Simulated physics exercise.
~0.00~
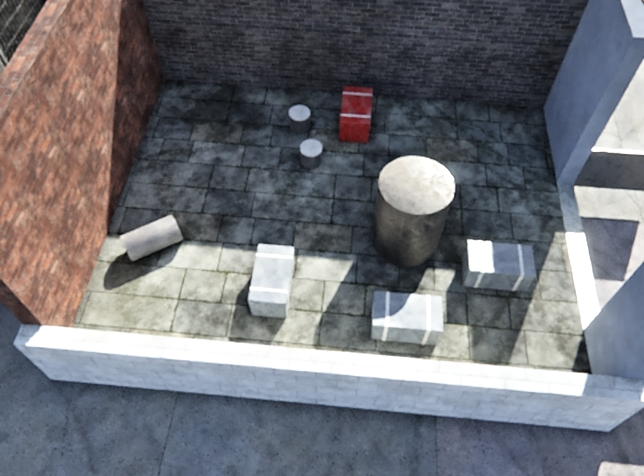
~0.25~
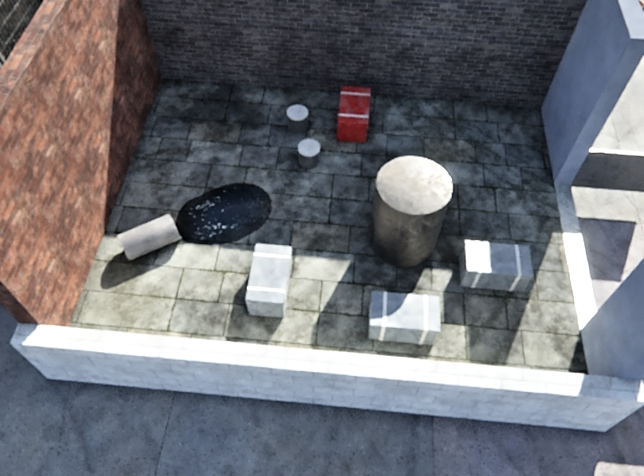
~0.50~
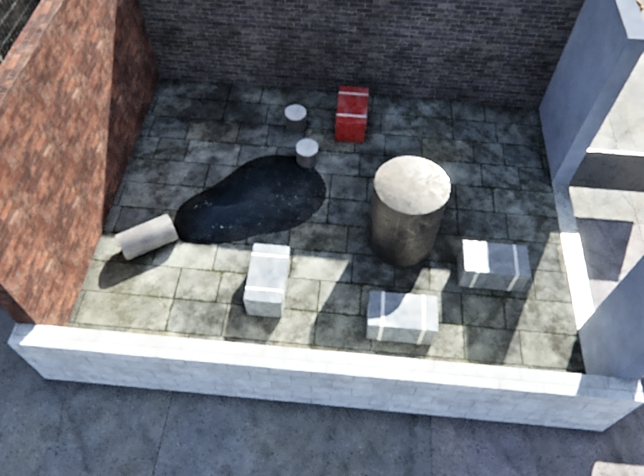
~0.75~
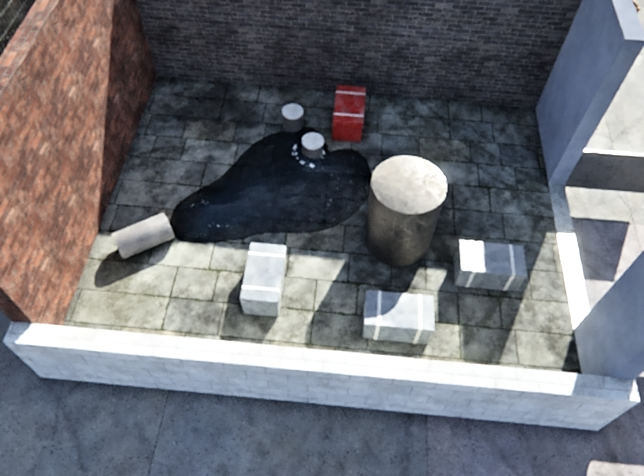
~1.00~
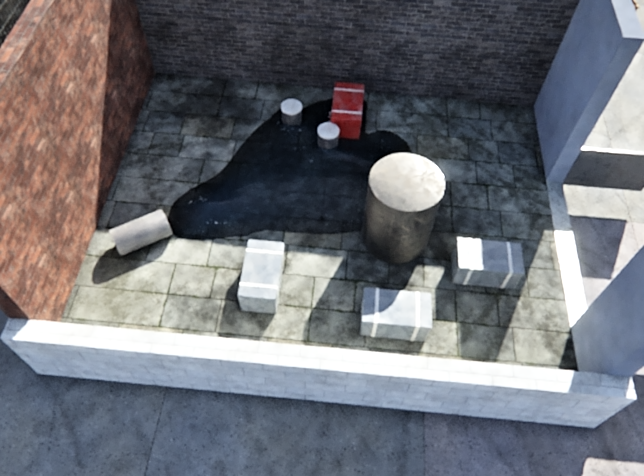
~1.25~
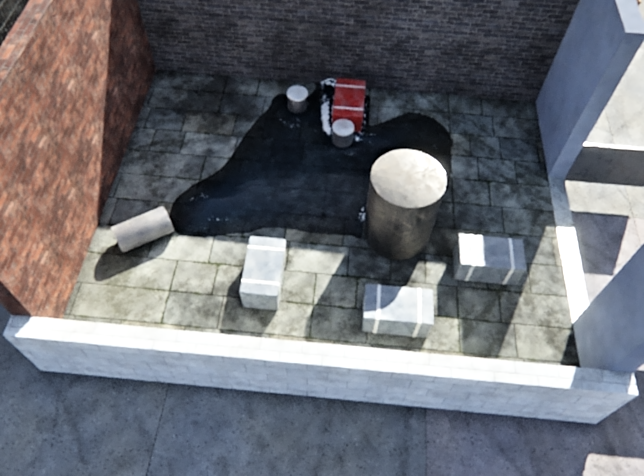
Walled paved lot with dark water spreading from a pipe end, nudging small pails, then reaching around a red trunk.
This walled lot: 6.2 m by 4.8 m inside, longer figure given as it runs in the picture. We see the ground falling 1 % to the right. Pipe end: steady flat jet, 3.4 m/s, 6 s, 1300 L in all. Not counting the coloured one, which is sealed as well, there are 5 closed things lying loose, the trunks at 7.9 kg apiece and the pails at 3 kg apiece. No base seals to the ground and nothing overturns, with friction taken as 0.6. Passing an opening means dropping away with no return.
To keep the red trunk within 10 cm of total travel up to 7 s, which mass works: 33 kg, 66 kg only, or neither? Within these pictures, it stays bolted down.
It is going to need the bigger pick.
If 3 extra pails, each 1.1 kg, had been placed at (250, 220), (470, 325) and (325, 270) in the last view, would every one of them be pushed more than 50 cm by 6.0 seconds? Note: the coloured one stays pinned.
In the order asked: Crosses the line, stays inside the line, stays inside the line.
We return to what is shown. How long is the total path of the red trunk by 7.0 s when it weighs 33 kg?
It would cover some 500 cm all told.
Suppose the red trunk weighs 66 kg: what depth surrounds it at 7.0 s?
Depth: Approx. 10 cm.
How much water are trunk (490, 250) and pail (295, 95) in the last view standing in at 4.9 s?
Depth approx. 0 cm / 2 cm.
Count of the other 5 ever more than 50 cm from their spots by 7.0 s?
Counting them up, I find 2.
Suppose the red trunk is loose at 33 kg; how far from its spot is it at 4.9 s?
I'd put it at about 250 cm.
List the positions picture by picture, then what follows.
In the first picture, the red trunk at (356, 105) rests on the ground; 0.0 m2 under water; 0 of 6 have shifted.
In the second picture, the red trunk at (354, 105), on the bottom; 0.9 m2 under water; 0 of 6 have shifted.
In the third picture, the red trunk at (352, 104) rests on the ground; 2.1 m2 under water; 0 of 6 have shifted.
In the fourth picture, the red trunk at (349, 104) rests on the ground; 3.6 m2 under water; 1 of 6 have shifted.
In the fifth picture, the red trunk at (348, 101) rests on the ground; 5.2 m2 under water; 1 of 6 have shifted.
In the sixth picture, the red trunk at (349, 97), on the bottom; water covers 6.7 m2; 2 of 6 have shifted.
After 1.8 s the red trunk would be 21 cm from its start with 33 kg and 0 cm from its start with 66 kg; 7 cm of water round it then.
After 3.1 s the red trunk would be 149 cm from its start with 33 kg and 0 cm from its start with 66 kg; 7 cm of water round it then.
After 4.9 s the red trunk would be 271 cm from its start with 33 kg and 0 cm from its start with 66 kg; 8 cm of water round it then.
After 7.0 s the red trunk would be 390 cm from its start with 33 kg and 0 cm from its start with 66 kg; 10 cm of water round it then.
